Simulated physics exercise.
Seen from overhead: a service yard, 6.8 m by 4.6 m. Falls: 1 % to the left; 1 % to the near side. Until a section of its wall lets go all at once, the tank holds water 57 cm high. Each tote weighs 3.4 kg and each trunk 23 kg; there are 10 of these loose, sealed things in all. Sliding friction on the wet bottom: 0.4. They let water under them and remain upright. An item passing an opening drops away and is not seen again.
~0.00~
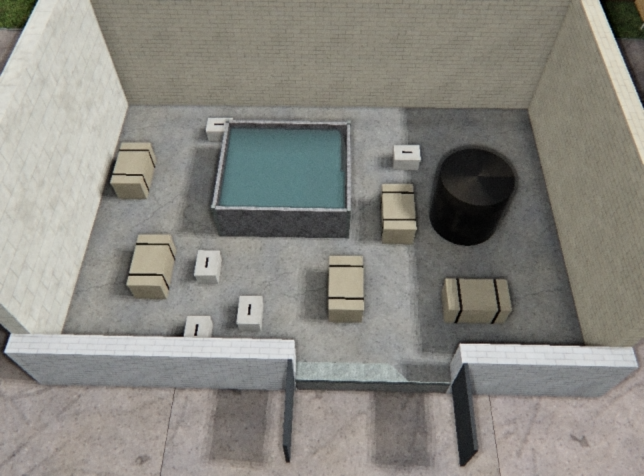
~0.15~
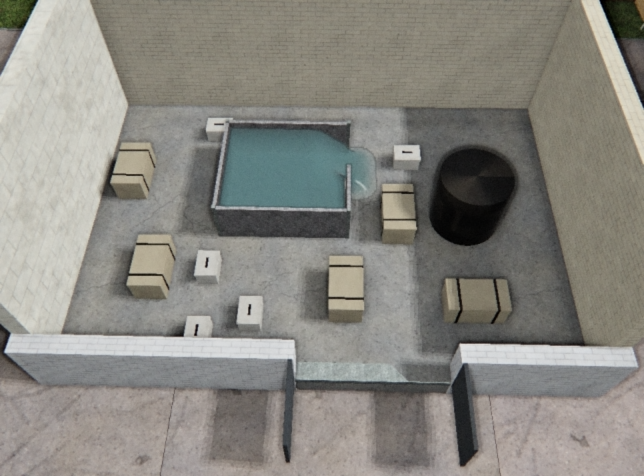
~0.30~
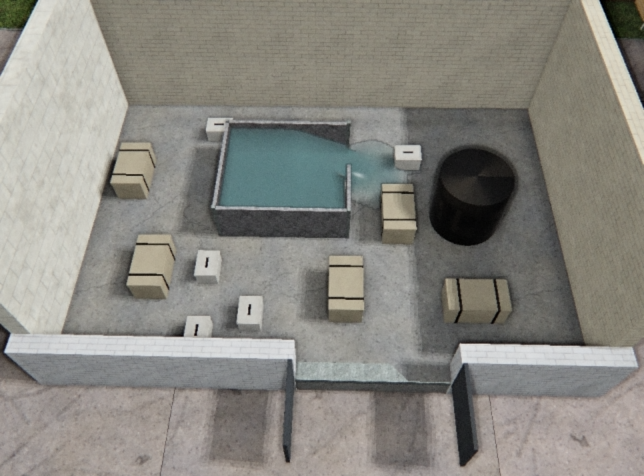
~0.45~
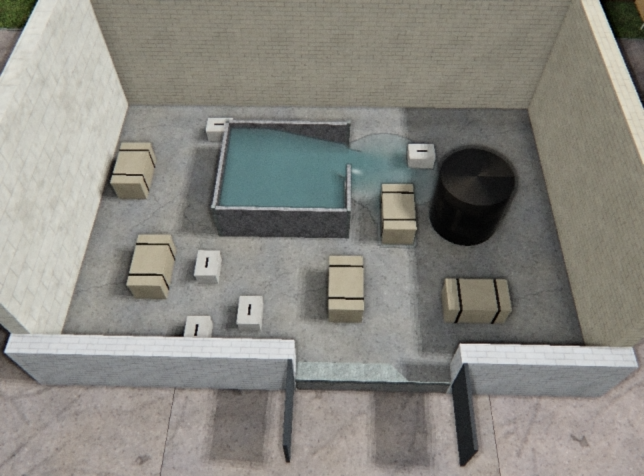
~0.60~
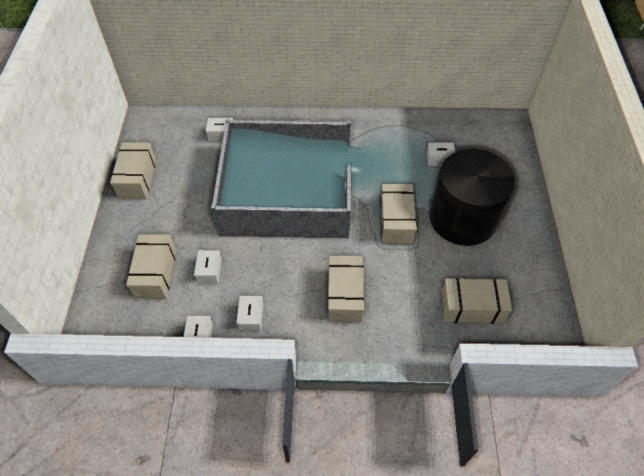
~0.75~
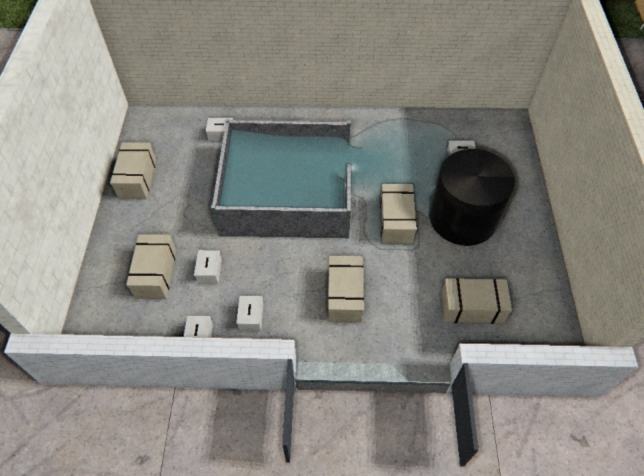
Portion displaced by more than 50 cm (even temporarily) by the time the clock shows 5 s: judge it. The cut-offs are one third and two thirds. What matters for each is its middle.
Fewer than a third of them move that far.
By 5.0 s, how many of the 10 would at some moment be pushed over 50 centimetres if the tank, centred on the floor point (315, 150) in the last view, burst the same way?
In that case 2 of them.
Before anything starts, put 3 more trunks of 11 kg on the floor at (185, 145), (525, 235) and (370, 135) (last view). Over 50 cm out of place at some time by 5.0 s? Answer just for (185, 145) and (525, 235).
Respectively: Doesn't reach it; tops it.
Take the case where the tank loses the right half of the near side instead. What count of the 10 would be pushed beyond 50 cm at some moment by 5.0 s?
The count would be 3.
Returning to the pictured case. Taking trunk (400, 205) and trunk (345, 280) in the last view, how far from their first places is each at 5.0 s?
30 cm, then 0 cm.
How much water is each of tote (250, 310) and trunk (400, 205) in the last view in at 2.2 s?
Roughly 0 and 3 cm.
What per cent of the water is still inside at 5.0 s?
Around 98 % of the water.
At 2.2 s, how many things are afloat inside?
I count 1.
After 1.1 s 1 of 10 are over 50 cm from their spots; 0 afloat.
After 2.2 s 1 of 10 are over 50 cm from their spots; 1 afloat.
After 3.5 s 1 of 10 are over 50 cm from their spots; 1 afloat.
After 5.0 s 1 of 10 are over 50 cm from their spots, and 1 have been at some point; 1 afloat.
